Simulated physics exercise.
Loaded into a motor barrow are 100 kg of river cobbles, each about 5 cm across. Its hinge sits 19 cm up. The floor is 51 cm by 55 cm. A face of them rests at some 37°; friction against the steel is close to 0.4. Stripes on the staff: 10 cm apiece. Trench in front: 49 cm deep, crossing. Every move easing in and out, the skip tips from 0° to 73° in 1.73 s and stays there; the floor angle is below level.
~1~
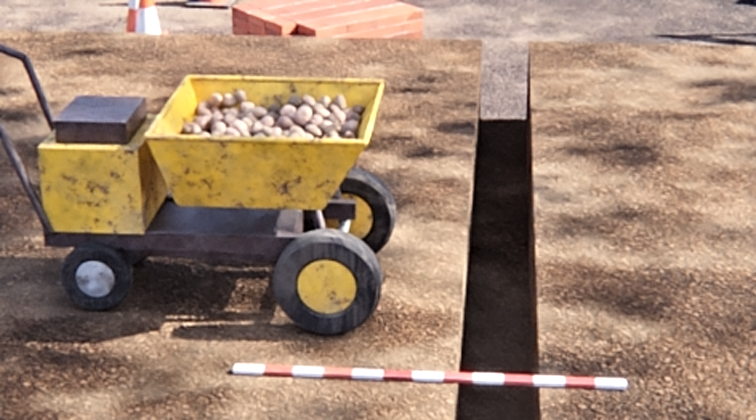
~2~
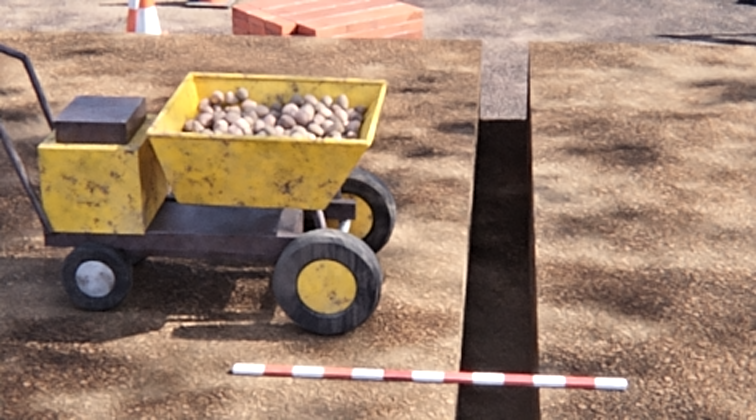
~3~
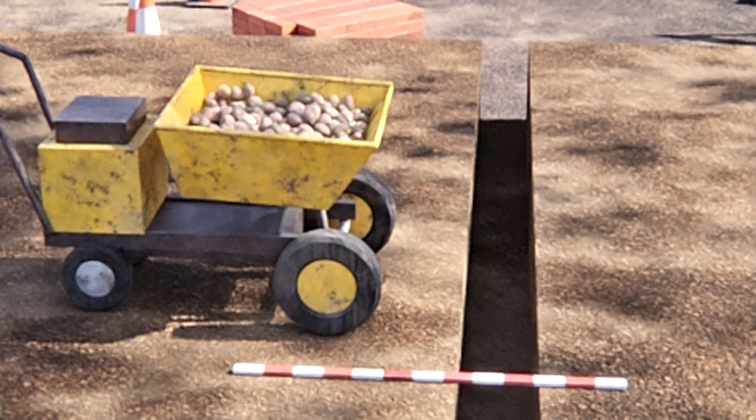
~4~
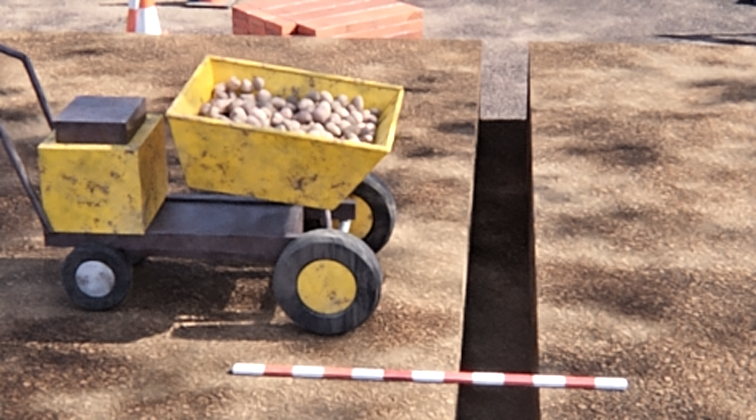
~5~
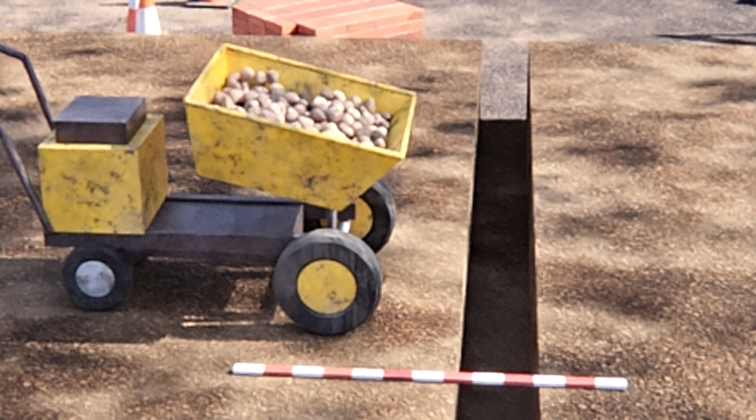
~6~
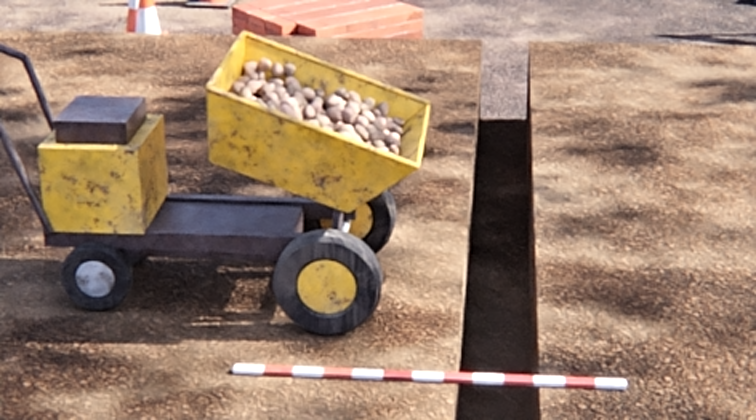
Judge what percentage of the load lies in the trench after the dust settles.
About 78 %.
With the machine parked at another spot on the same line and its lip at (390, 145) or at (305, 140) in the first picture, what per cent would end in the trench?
Result: Close to 55 then close to 95 per cent.
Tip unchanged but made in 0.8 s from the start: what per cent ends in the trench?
That works out at about 55 in a hundred.
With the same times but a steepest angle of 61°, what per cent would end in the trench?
I'd guess some 35 in a hundred.
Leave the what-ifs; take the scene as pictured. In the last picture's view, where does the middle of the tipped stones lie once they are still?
The tipped stones centre close to (512, 390).
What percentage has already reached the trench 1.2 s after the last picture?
Some 25 per cent.
Then, 0.7 s after the last picture the floor is at 62°, 100 % in the skip; the foremost stones are at (488, 220).
Then, 1.2 s after the last picture the floor is at 73°, 63 % in the skip, 24 % in the trench, 13 % past the trench; the foremost stones are at (613, 298).
Then, 1.6 s after the last picture the floor is at 73°, 34 % in the skip, 45 % in the trench, 21 % past the trench; the foremost stones are at (668, 289).
Then, 3.5 s after the last picture the floor is at 73°, 0 % in the skip, 78 % in the trench, 22 % past the trench; the foremost stones are at (683, 285).
